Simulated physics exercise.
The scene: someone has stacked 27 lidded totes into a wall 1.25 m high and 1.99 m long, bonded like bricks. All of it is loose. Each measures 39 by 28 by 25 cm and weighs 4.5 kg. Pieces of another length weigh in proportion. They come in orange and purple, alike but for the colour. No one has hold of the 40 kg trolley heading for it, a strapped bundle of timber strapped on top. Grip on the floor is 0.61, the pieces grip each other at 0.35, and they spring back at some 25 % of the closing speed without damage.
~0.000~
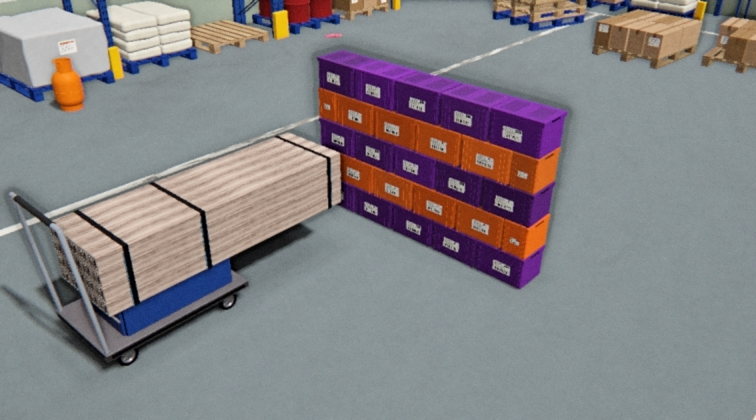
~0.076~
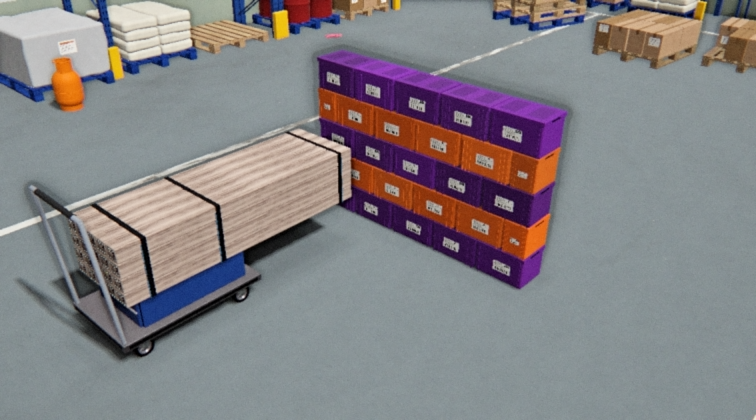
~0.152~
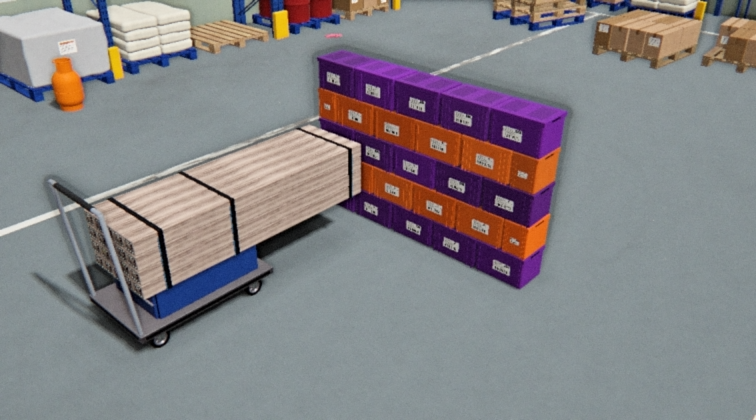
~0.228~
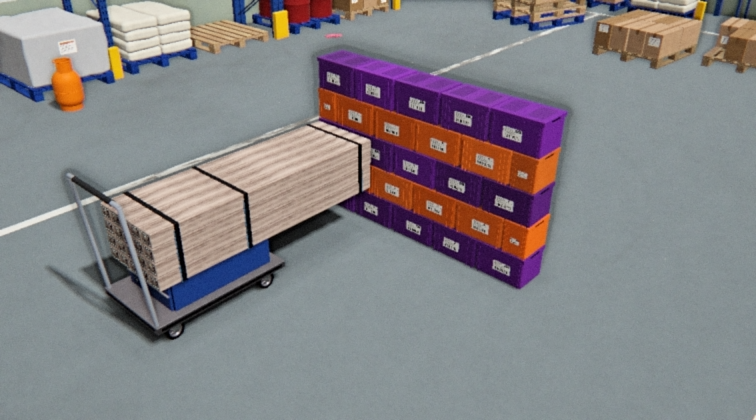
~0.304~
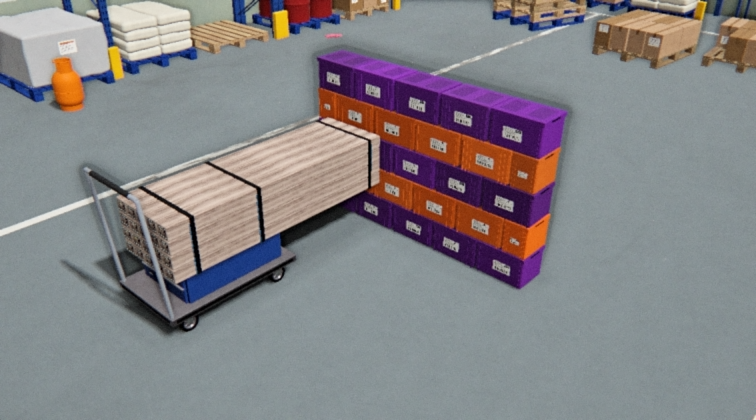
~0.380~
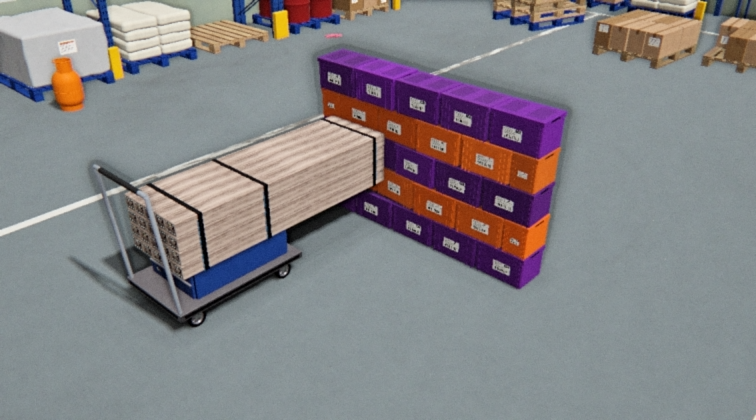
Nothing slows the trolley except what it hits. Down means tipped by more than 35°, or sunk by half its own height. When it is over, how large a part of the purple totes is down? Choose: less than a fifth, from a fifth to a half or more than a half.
Ending down: Under a fifth.
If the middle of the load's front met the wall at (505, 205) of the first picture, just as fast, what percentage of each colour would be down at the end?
In that case purple 40, orange 40 per cent.
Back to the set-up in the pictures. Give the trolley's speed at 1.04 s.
Near 0.1 m/s.
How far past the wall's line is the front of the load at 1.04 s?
Roughly 10 cm.
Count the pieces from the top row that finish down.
0 of them.
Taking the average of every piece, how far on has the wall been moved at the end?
Roughly 5 cm.
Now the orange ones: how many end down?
By colour: Orange 0.
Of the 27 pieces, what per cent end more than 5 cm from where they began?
Shifted: 30 per cent.
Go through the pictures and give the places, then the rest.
In the first frame (we follow the side turned to the camera), load (335, 171) 44 cm short of the wall; top purple tote (335, 78); top orange tote (523, 174); no piece has moved.
In the second frame, load (346, 166) 33 cm short of the wall; top purple tote (335, 78).
In the third frame, load (356, 161) 22 cm short of the wall; top purple tote (335, 78).
In the fourth frame, load (366, 157) 12 cm short of the wall; top purple tote (335, 78).
In the fifth frame, load (375, 153) 12 mm short of the wall; top purple tote (335, 78).
In the sixth frame, load (380, 150) 44 mm into the wall's line; top purple tote (335, 78); top orange tote (523, 174); 8 stirred so far.
Around 0.48 s, load 9 cm past the wall's line, still rolling; none of the 15 purple totes down (0 of 27 in all colours); top purple tote displaced 41 mm.
Around 1.04 s, load 11 cm past the wall's line, still rolling; none of the 15 purple totes down (0 of 27 in all colours); top purple tote displaced 7 cm.
Finally (1.9 s), load 53 mm past the wall's line, stopped; none of the 15 purple totes down (0 of 27 in all colours); top purple tote displaced 46 mm; top orange tote unmoved. That is 0 per cent. Seen by the last camera, middles, top purple tote near (352, 73), top orange tote near (534, 167).
